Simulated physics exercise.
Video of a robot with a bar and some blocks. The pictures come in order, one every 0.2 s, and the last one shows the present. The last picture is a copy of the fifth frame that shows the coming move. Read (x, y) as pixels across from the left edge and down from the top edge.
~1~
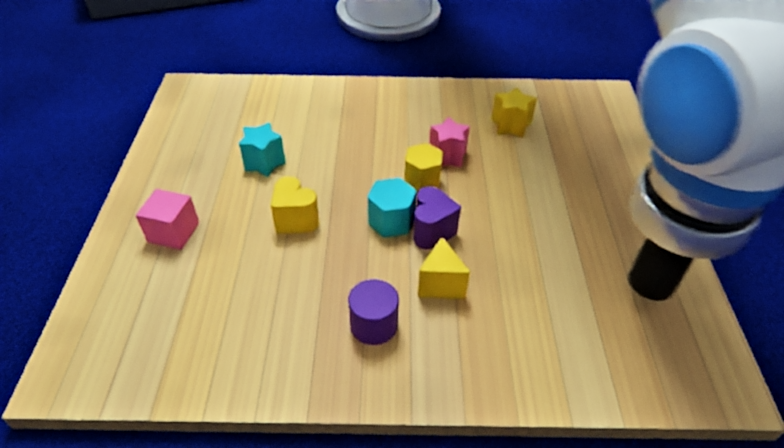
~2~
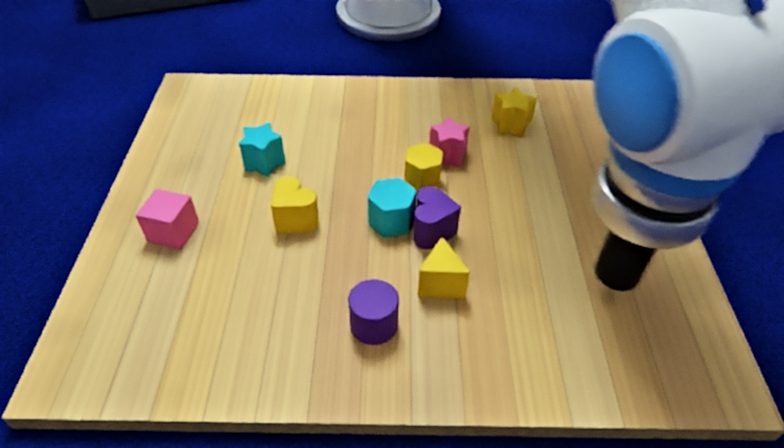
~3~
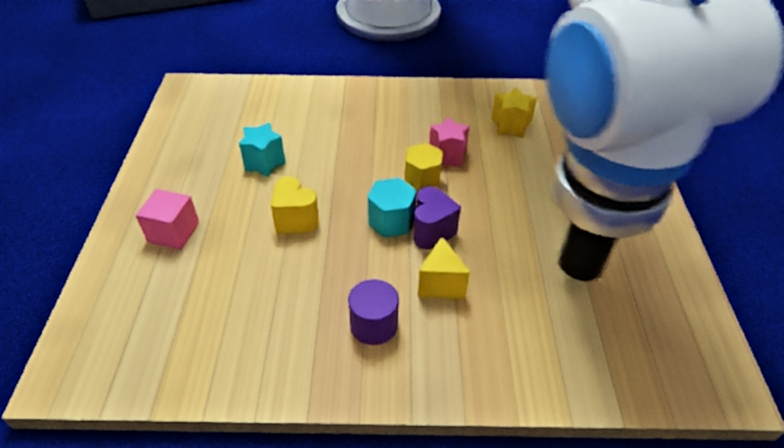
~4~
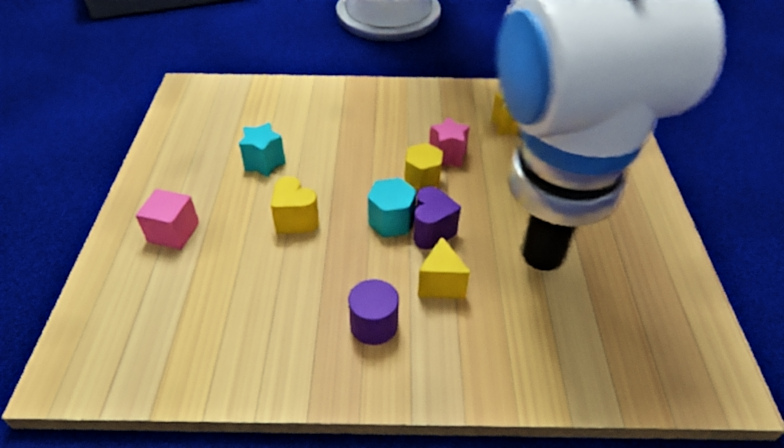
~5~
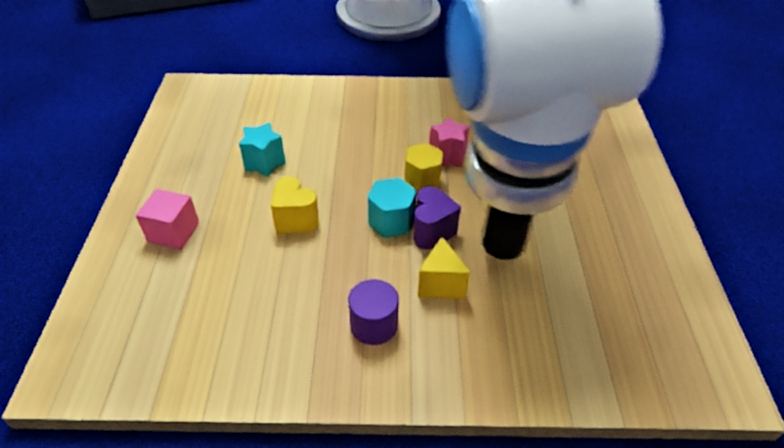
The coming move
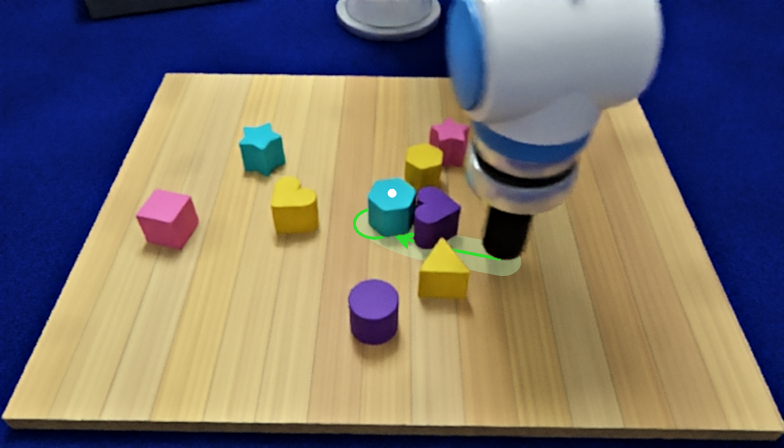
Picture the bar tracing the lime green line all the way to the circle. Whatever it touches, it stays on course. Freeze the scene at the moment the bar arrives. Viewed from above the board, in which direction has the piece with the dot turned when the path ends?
It makes a counterclockwise turn.
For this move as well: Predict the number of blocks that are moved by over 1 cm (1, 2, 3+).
I'd say two blocks get shifted by more than about 1 cm.
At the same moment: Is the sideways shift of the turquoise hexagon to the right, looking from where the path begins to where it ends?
Yes, it checks out.
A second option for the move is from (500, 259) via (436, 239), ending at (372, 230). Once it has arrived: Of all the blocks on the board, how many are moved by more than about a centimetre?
Put simply, two blocks are moved more than 1 cm.
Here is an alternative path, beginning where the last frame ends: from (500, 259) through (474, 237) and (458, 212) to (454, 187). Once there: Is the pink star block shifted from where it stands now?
My answer is no.
Drawn move, from (500, 259) by way of (433, 246) to (374, 223); the dot is on the turquoise hexagon.
The first path, step by step. One third of the way, bar at (455, 235); purple heart-shaped block at (428, 201).
Two thirds of the way, bar at (411, 225); turquoise hexagon at (366, 177), turned 40° anticlockwise; purple heart-shaped block at (408, 186), turned 35° clockwise.
At the end, bar at (374, 208); turquoise hexagon at (359, 169), turned 70° anticlockwise; purple heart-shaped block at (404, 178), turned 65° clockwise; yellow triangular block still.
